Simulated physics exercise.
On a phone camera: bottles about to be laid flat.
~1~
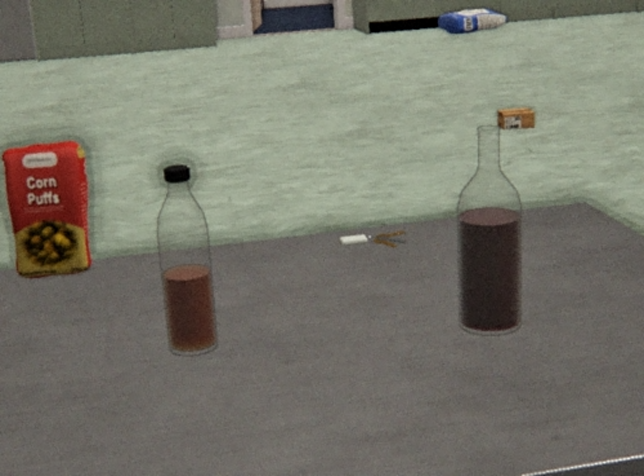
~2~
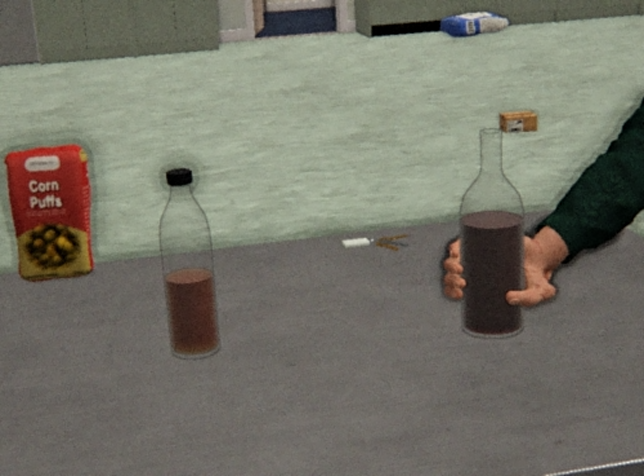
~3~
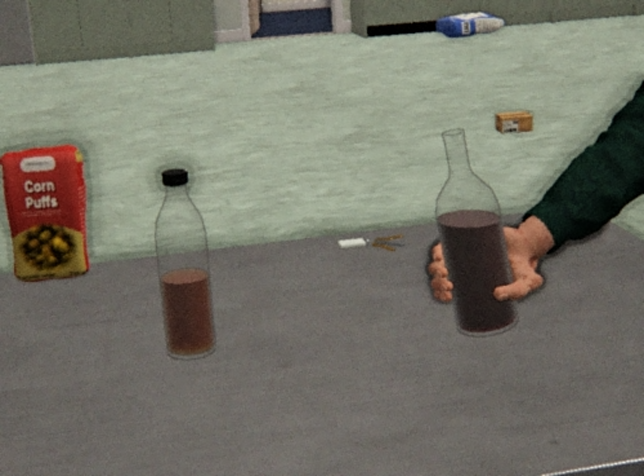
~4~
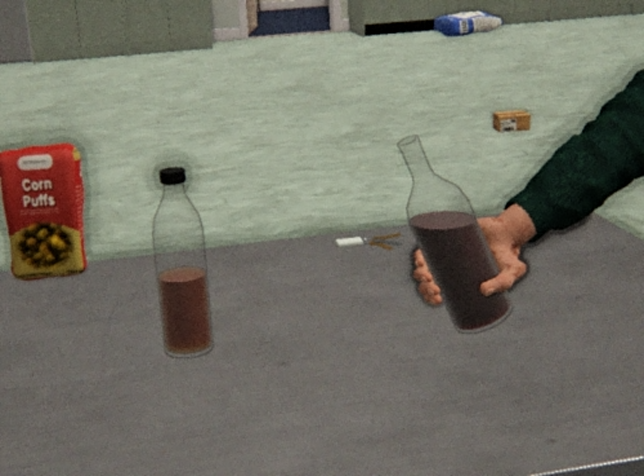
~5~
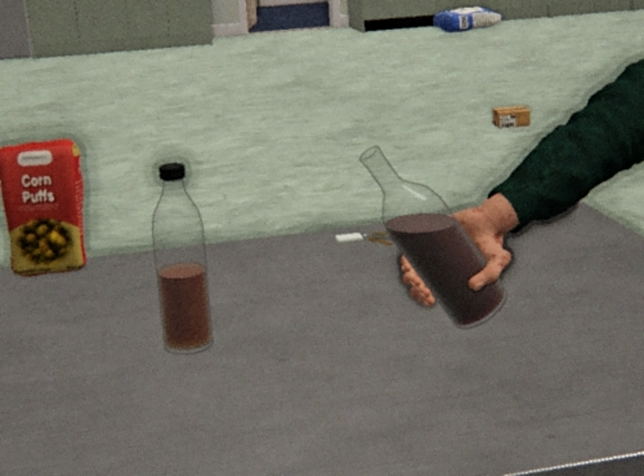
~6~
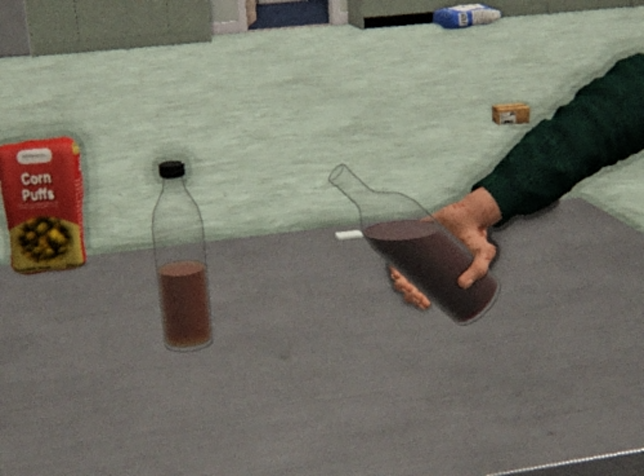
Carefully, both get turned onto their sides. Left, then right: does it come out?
Left: It keeps it in. Right: It leaks.
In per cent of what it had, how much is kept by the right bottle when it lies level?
45 in a hundred, give or take.
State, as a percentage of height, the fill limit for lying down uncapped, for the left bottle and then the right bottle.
About 24 % and 24 %.
Soon after, the right bottle is nearly down; right bottle, nothing comes out.
Later, the right bottle lies flat; right bottle, it is running out of the neck.
In the end, both lie flat; right bottle, it is running out of the neck; left bottle, nothing comes out.
